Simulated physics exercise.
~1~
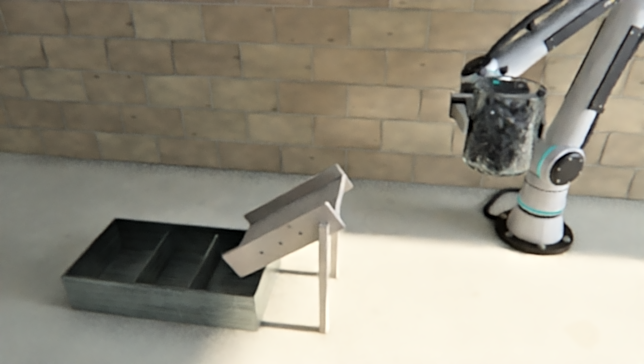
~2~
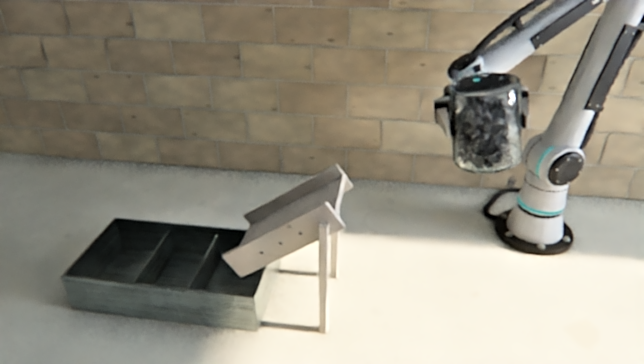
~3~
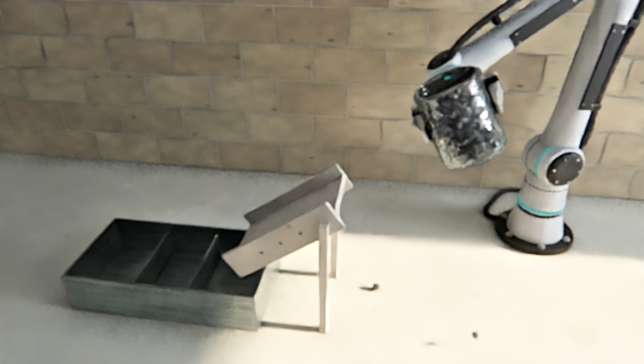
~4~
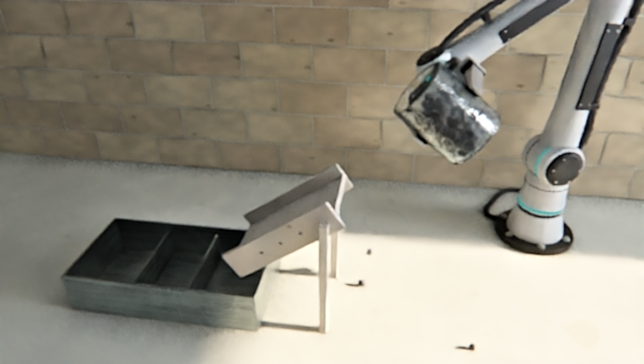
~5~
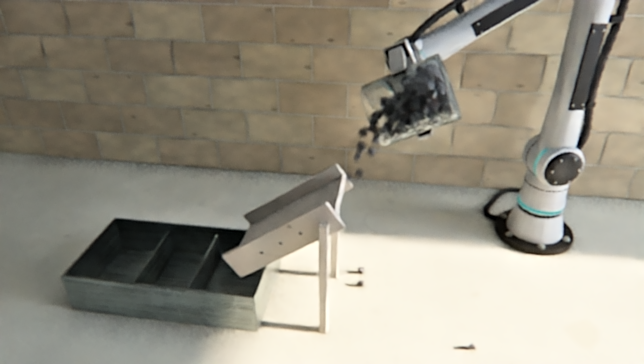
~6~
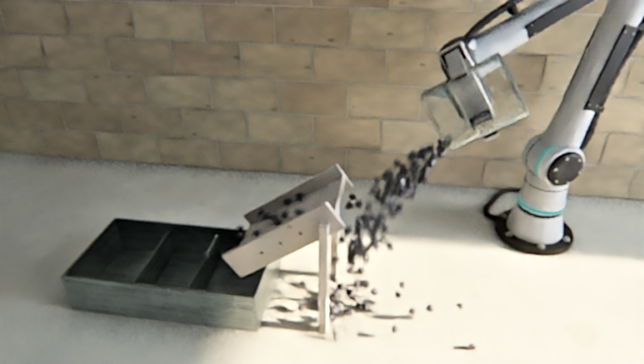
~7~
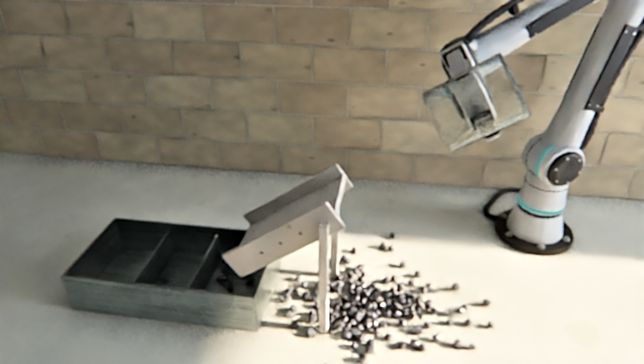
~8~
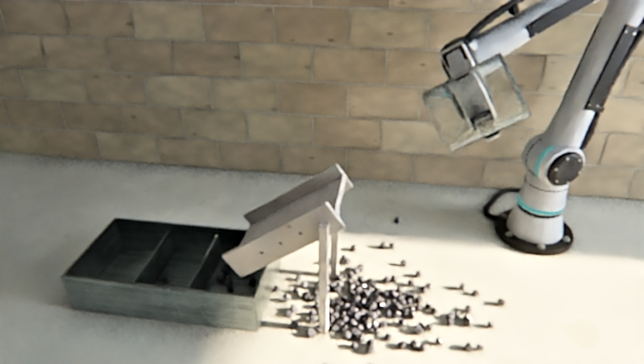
Robot arm tipping a clear tumbler of dark pebbles toward a sloped chute, most spilling onto the table beside a divided box.
